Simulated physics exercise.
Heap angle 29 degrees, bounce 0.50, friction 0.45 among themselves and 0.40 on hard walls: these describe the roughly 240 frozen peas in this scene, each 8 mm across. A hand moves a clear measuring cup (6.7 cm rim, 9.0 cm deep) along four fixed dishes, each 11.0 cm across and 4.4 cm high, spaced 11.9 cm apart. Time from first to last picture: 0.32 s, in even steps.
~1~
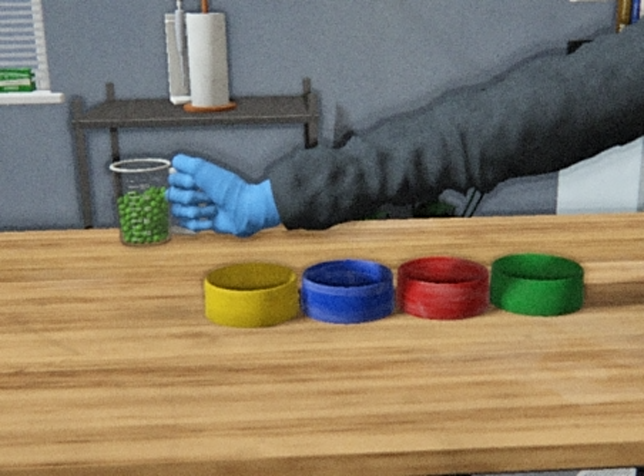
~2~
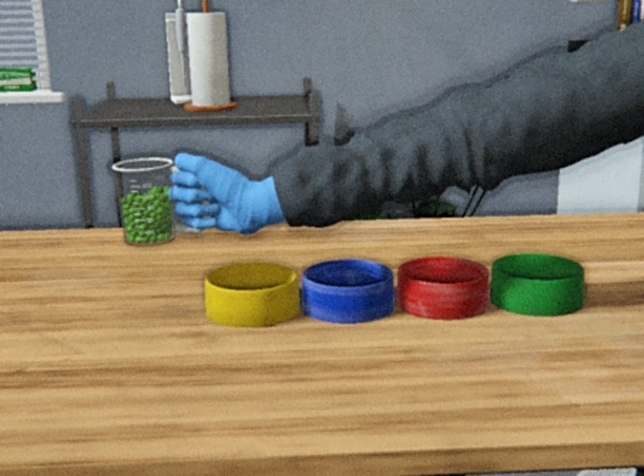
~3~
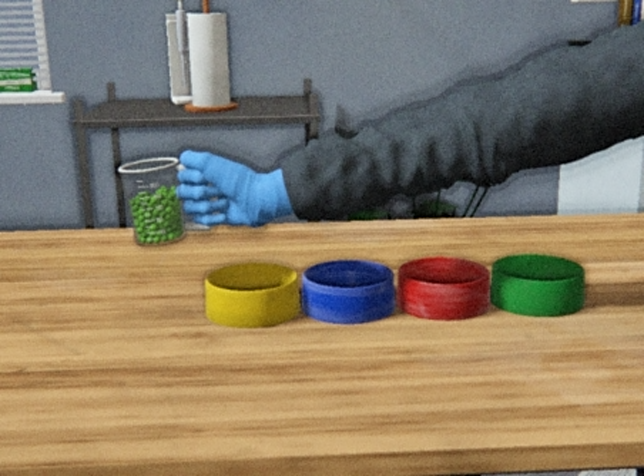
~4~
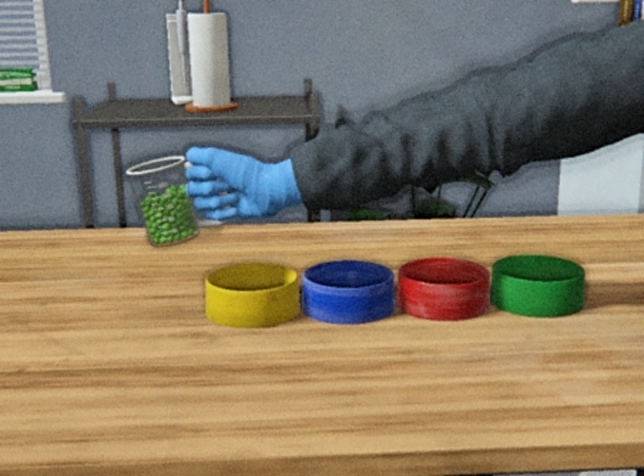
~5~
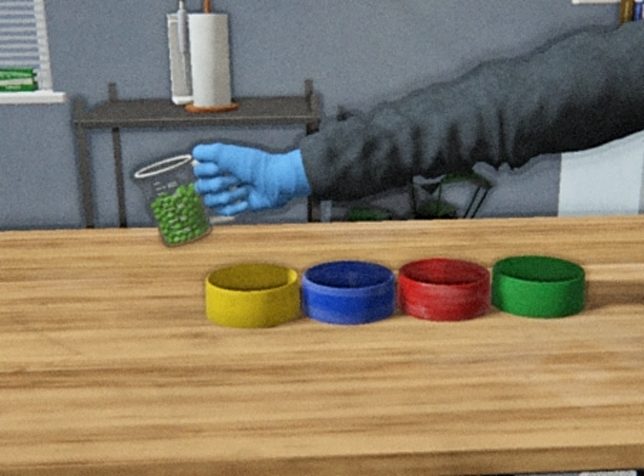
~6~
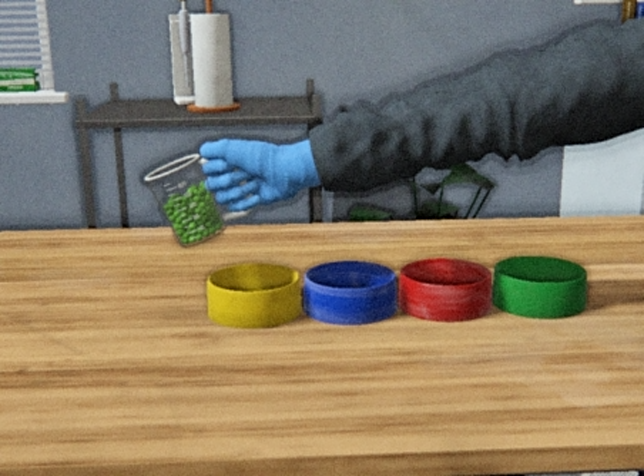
A gloved hand moves a clear cup of green peas slightly right while gradually tilting it.
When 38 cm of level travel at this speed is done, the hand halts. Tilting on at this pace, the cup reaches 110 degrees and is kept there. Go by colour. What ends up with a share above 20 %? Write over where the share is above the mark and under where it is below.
Red dish: Under; blue dish: Over; green dish: Under; yellow dish: Under; counter: Under.
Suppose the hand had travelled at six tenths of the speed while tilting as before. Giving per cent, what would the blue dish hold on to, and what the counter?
Shares: Blue 0, counter 0.
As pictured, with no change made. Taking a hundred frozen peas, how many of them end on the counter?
Roughly 5 in a hundred.
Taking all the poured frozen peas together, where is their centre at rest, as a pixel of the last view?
When it all comes to rest, the middle is near (352, 297).
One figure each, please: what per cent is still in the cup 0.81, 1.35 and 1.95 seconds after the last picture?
At the three moments: 100, 35 and 0 percent.
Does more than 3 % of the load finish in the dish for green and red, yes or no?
Well, green gets a cross and red gets a tick.
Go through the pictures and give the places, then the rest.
The first picture shows cup at (144, 203), tilt 0 degrees, lip at (112, 166), moved 0.0 cm; middle of the pieces at (146, 216); yellow dish at (251, 277); blue dish at (347, 274); red dish at (443, 271); green dish at (537, 267).
The second picture shows cup at (147, 202), tilt 1 degrees, lip at (115, 166), moved 0.3 cm; middle of the pieces at (149, 216).
The third picture shows cup at (155, 202), tilt 6 degrees, lip at (121, 169), moved 1.3 cm; middle of the pieces at (159, 216).
The fourth picture shows cup at (166, 202), tilt 11 degrees, lip at (128, 172), moved 2.5 cm; middle of the pieces at (170, 215).
The fifth picture shows cup at (177, 202), tilt 16 degrees, lip at (137, 175), moved 3.7 cm; middle of the pieces at (182, 215).
The sixth picture shows cup at (188, 202), tilt 21 degrees, lip at (147, 178), moved 4.9 cm; middle of the pieces at (195, 214); yellow dish at (254, 278); blue dish at (350, 275); red dish at (446, 272); green dish at (540, 270).
Then, 0.81 s after the last picture, tilt 87 degrees; cup holds 100 %.
Then, 1.35 s after the last picture, tilt 110 degrees; cup holds 35 %, blue 60 %.
Then, 1.95 s after the last picture, tilt 110 degrees; cup holds 0 %, red 10 %, blue 90 %.
In the end, red 10 %, blue 90 %, green 0 %, yellow 0 %, counter 5 %.
